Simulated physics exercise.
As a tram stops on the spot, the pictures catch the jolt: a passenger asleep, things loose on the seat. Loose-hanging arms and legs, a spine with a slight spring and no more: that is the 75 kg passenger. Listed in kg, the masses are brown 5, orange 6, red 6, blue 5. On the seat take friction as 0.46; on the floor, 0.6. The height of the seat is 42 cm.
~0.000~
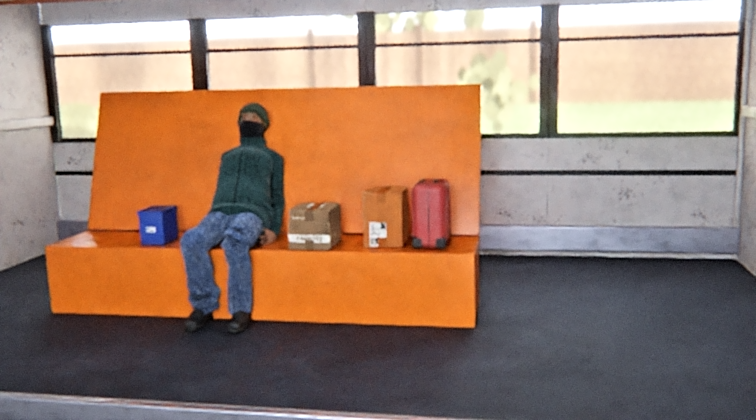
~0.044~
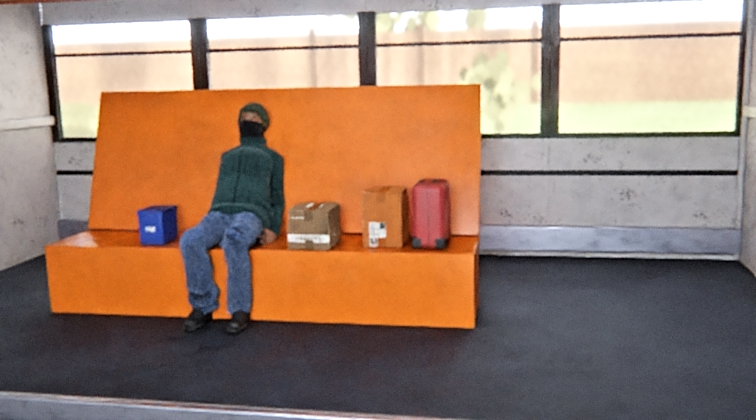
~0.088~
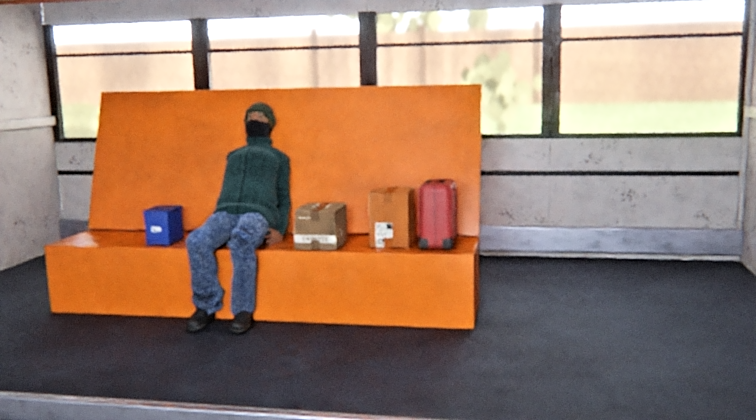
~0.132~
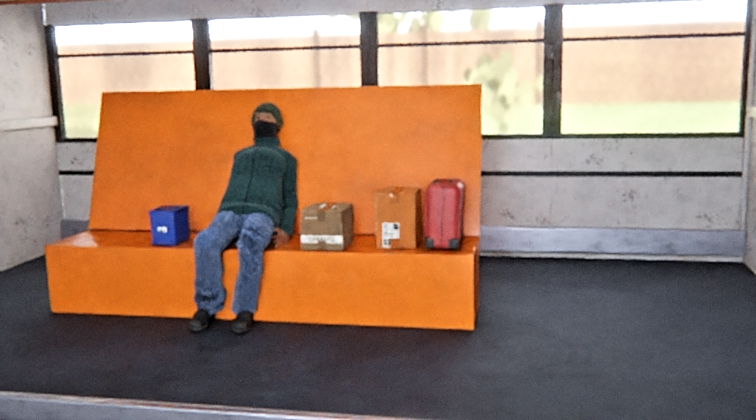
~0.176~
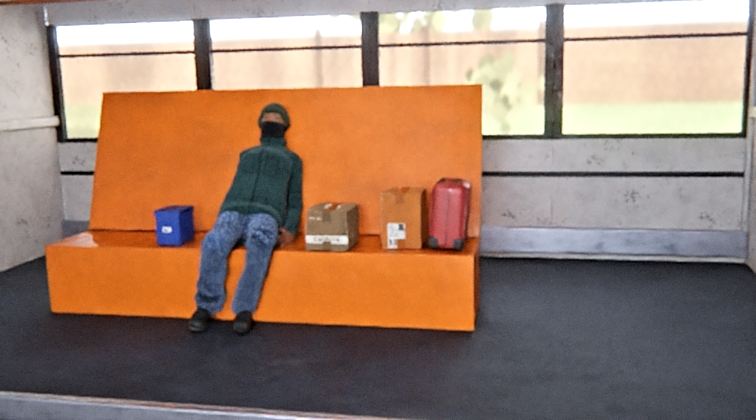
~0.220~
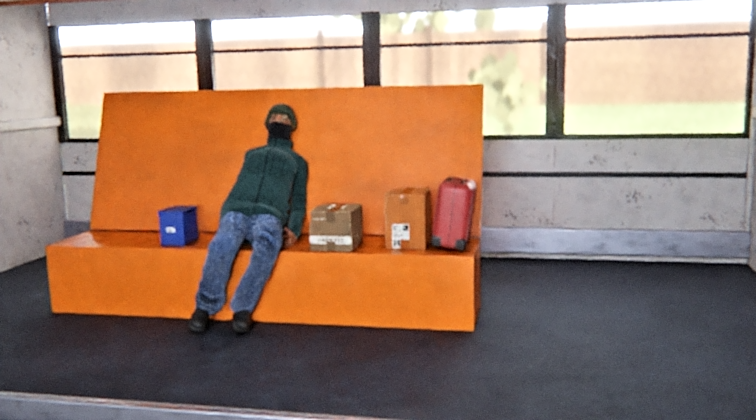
A person in a green sweater and dark face covering sat slumped on an orange bench, sliding and leaning slightly right, while a blue box, two brown boxes and a red suitcase slid slightly right too.
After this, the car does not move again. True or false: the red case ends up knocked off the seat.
False.
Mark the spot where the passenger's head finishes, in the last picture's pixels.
Somewhere about (370, 224) in the last picture.
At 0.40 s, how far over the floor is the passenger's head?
Height of head: Near 110 cm.
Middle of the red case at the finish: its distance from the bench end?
Short side, near 15 cm.
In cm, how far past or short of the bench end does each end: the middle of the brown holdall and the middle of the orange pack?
Brown holdall: 80 cm short; orange pack: 40 cm short.
After 0.40 s the red case is 10 cm short of the bench end, tilted 15°, near (460, 211) in the last picture's view; the passenger's hips 56 cm above the ground.
After 0.65 s the red case is 13 cm short of the bench end, tilted 5°, near (454, 213) in the last picture's view.
After 1.05 s the red case is 16 cm short of the bench end, tilted 0°, near (448, 214) in the last picture's view.
When all is still (2.1 s), brown holdall stays on; orange pack stays on; red case stays on; blue tub stays on; passenger's hips keep to the seat.
